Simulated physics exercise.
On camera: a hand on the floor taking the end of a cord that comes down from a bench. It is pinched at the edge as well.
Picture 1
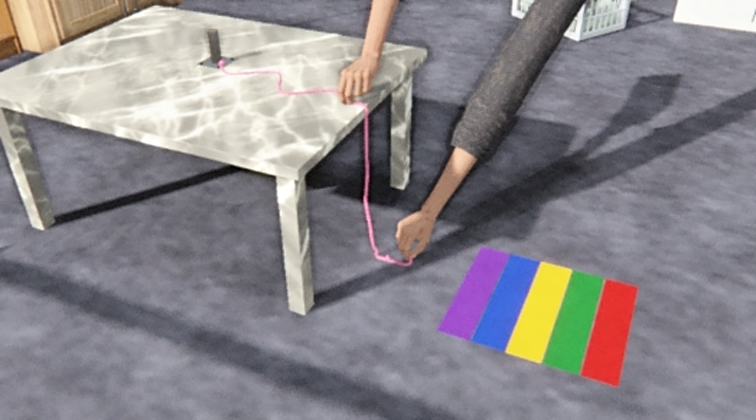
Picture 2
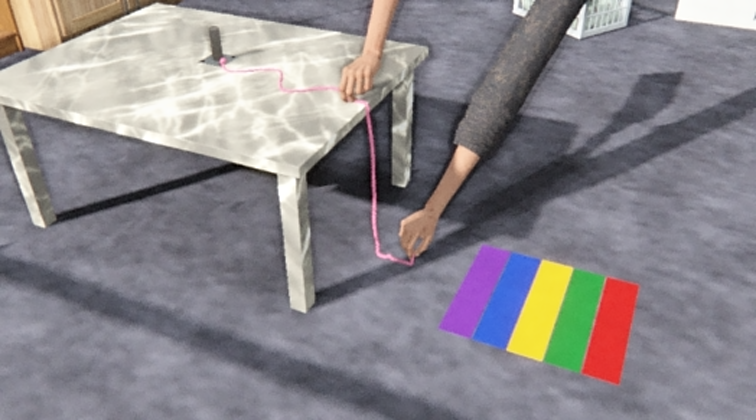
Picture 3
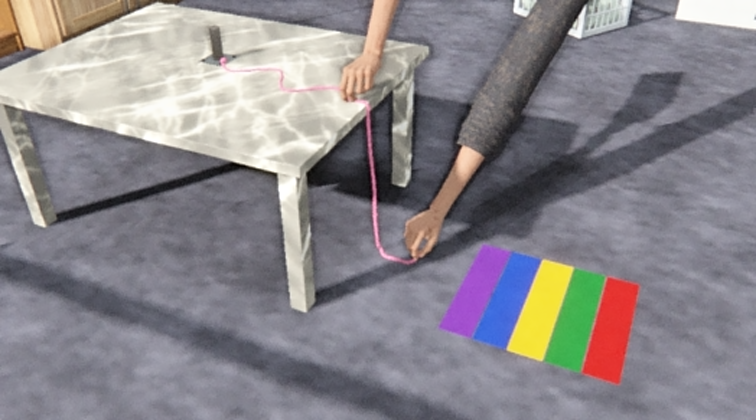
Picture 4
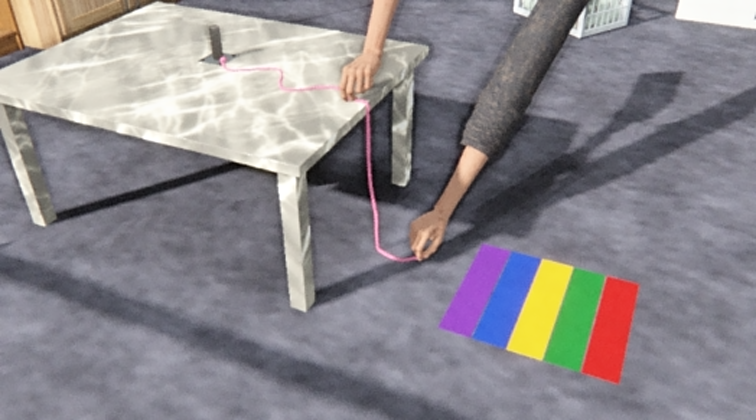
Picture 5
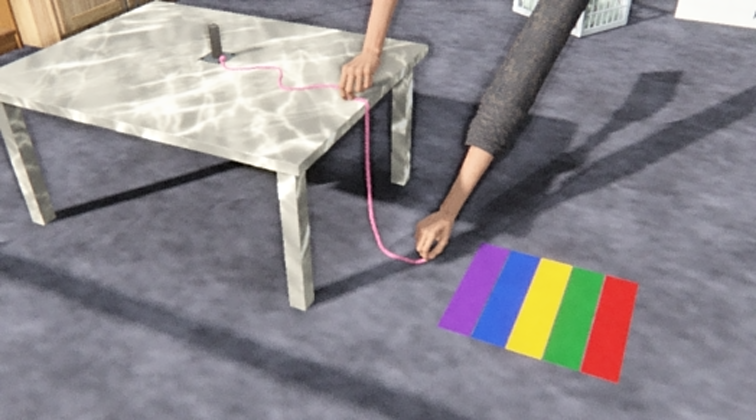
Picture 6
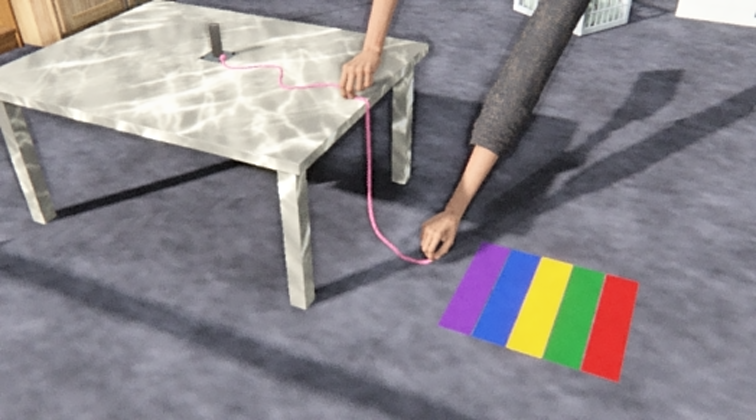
A hand at the end of a grey-sleeved arm draws the end of a pink cord slowly to the right, low over a grey floor seen from above at an angle. The cord runs from a small dark post across a pale marbled table, pinched at the edge by another hand, left of purple, blue, yellow, green and red stripes. The hanging part bends slightly while the view stays still.
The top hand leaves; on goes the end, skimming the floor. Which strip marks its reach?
The end stops over the green strip.
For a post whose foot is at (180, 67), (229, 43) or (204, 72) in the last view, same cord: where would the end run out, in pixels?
In that order: (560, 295), (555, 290) and (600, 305).
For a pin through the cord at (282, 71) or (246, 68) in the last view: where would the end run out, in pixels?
About (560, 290) and (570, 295).
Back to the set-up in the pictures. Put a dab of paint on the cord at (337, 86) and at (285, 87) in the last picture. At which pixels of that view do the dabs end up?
About (374, 103), and the other about (329, 85).
Soon after, end near (532, 284); over yellow.
After that, end near (565, 294); over green.
At the stop, end near (585, 299); over green. It gets as far as the green strip.
